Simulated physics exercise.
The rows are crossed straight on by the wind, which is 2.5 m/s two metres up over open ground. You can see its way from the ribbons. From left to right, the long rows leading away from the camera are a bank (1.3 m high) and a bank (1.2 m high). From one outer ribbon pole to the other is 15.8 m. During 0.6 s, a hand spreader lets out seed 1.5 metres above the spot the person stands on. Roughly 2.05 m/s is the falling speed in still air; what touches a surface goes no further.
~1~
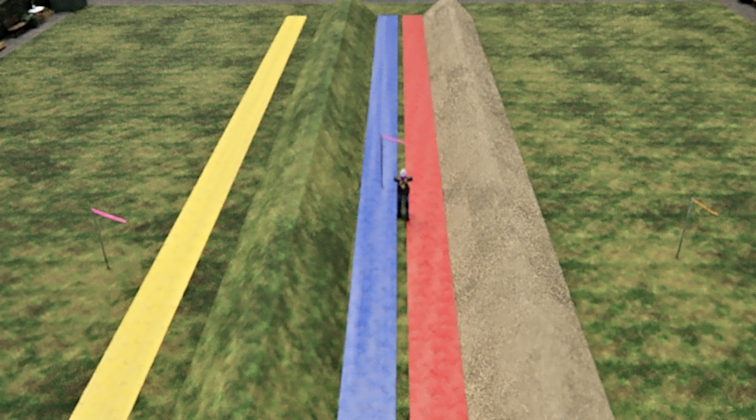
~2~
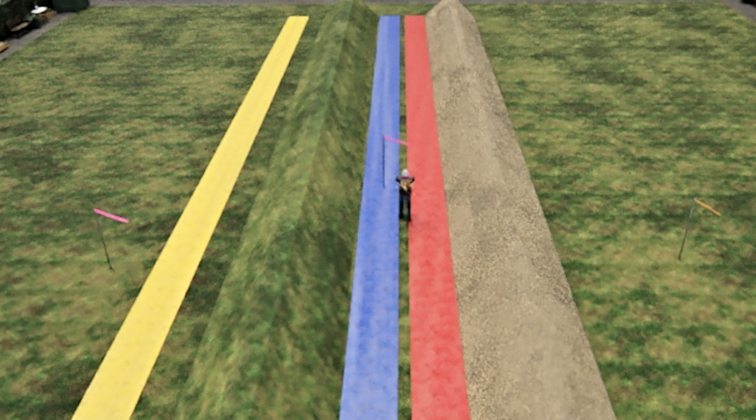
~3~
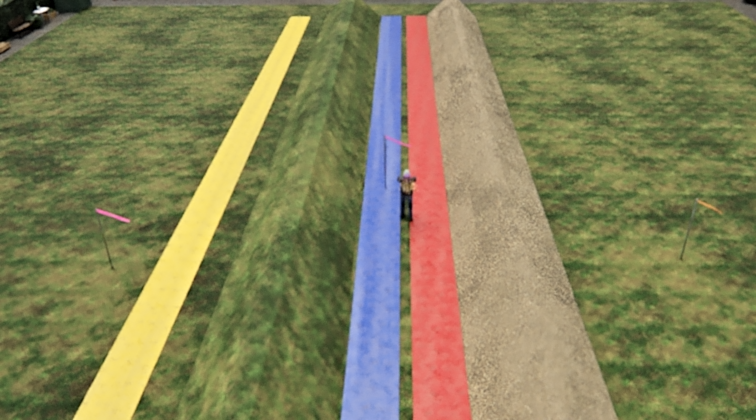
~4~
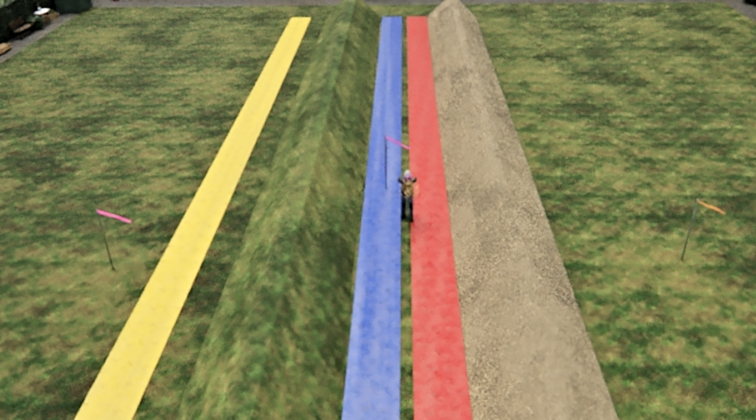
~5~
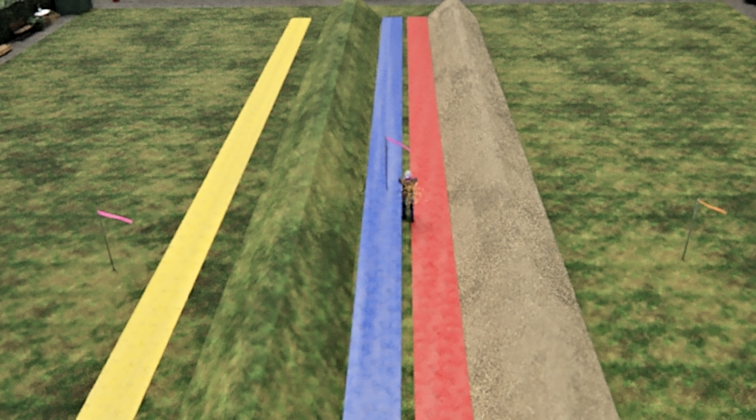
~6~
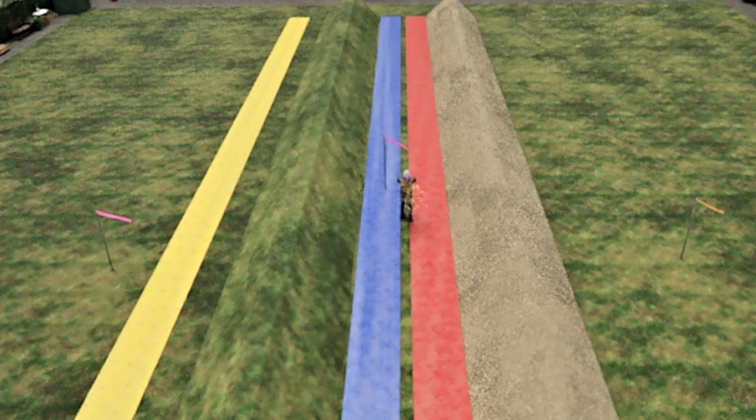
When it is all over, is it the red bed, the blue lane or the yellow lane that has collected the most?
It is the red one that has the most.
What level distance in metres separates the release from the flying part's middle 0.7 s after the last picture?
It works out to about 0.0 m.
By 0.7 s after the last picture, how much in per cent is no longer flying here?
About 55 %.
Then, 0.7 s after the last picture, 45 % is in the air or yet to come; 0 % lies on the yellow lane, 28 % on the red bed and 3 % on the blue lane; the middle of what still flies is 0.4 m above the low ground, near (414, 216).
Then, 1.5 s after the last picture, 1 % is in the air or yet to come; 0 % lies on the yellow lane, 52 % on the red bed and 5 % on the blue lane.
Then, 3.0 s after the last picture, 0 % is in the air or yet to come; 0 % lies on the yellow lane, 52 % on the red bed and 5 % on the blue lane.
Then, 7.5 s after the last picture, 0 % is in the air or yet to come; 0 % lies on the yellow lane, 52 % on the red bed and 5 % on the blue lane.
Then, 44.5 s after the last picture, 0 % is in the air or yet to come; 0 % lies on the yellow lane, 52 % on the red bed and 5 % on the blue lane.
